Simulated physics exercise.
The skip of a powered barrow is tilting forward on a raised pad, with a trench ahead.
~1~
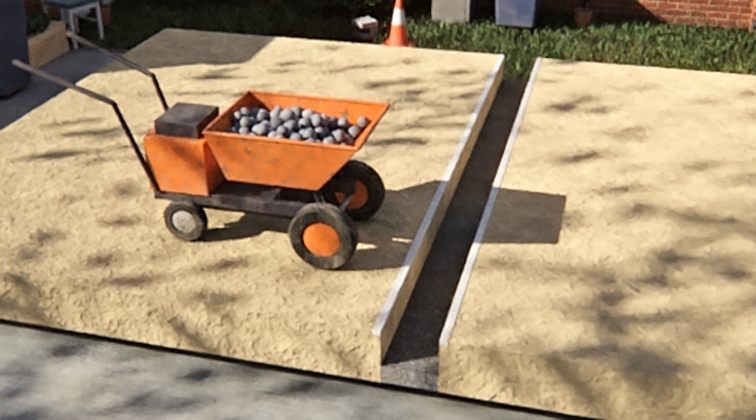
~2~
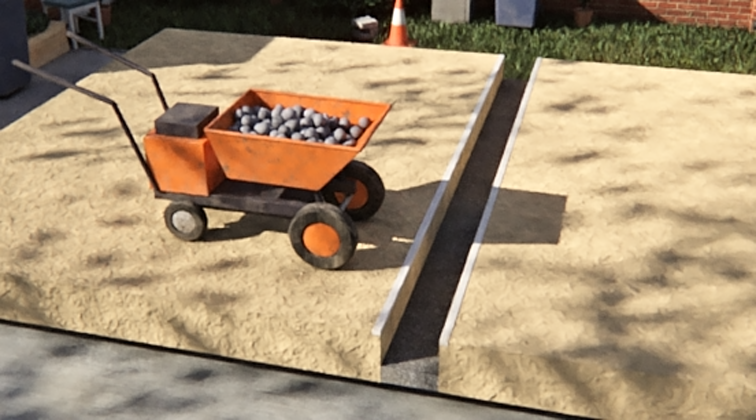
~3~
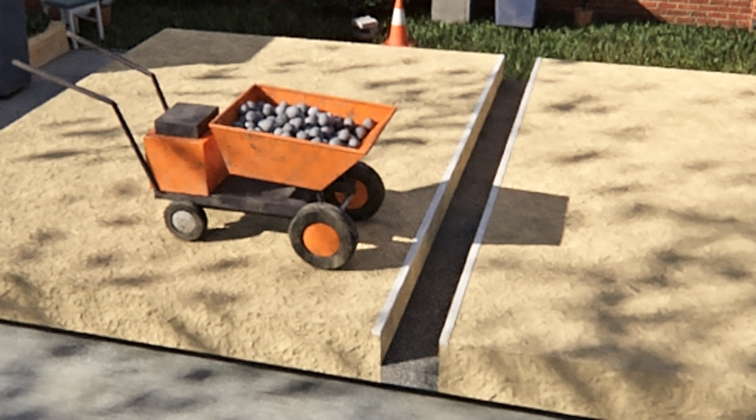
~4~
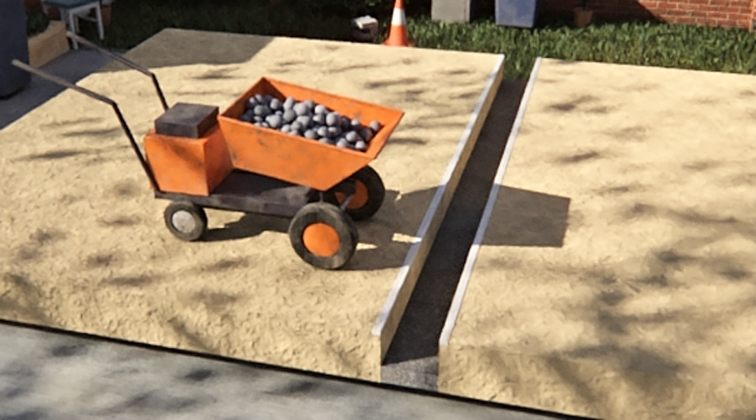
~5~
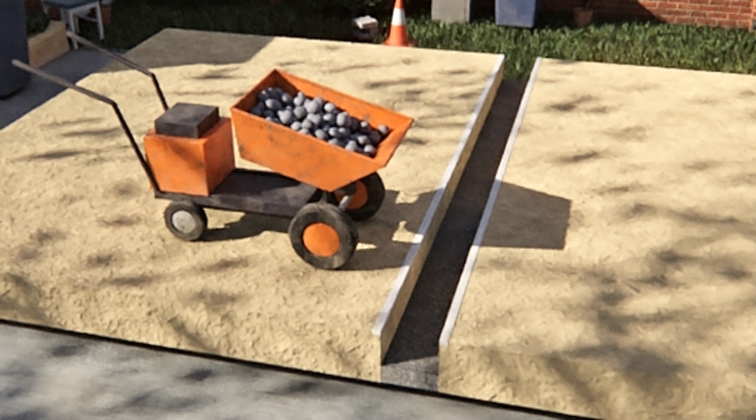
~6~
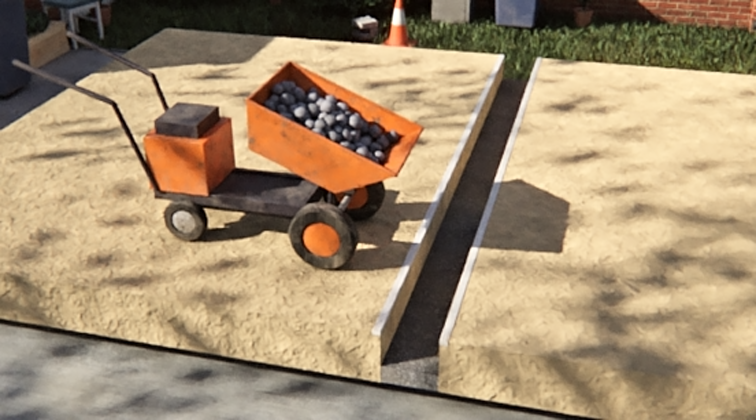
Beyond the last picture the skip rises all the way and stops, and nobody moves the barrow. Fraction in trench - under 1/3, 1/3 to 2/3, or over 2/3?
I predict a trench share from a third through two thirds.
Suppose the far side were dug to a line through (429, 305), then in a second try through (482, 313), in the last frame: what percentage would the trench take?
About 0 and 90 per cent.
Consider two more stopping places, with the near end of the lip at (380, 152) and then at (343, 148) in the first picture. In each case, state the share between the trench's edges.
10 and 80 percent, in that order.
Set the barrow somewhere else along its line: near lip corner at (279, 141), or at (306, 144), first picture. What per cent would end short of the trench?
About 30 % and 10 %.
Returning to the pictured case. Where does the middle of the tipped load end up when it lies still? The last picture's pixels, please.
About (462, 268).
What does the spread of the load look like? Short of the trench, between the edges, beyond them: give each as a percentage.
In percent, short 0, between 55 and beyond 45.
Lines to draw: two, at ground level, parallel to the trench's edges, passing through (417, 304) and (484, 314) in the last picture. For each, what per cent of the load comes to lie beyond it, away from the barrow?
Some 80 and some 30 per cent, respectively.
Soon, skip tipped steeply; all in the skip.
A while on, skip tipped right over; about half in the skip; about a quarter in or heaped over the trench; about a quarter beyond it; a stray few falling.
Towards the end, skip tipped right over; a small part in the skip; about half in or heaped over the trench; about half beyond it.
Finally, skip tipped right over; about half in or heaped over the trench; about half beyond it.
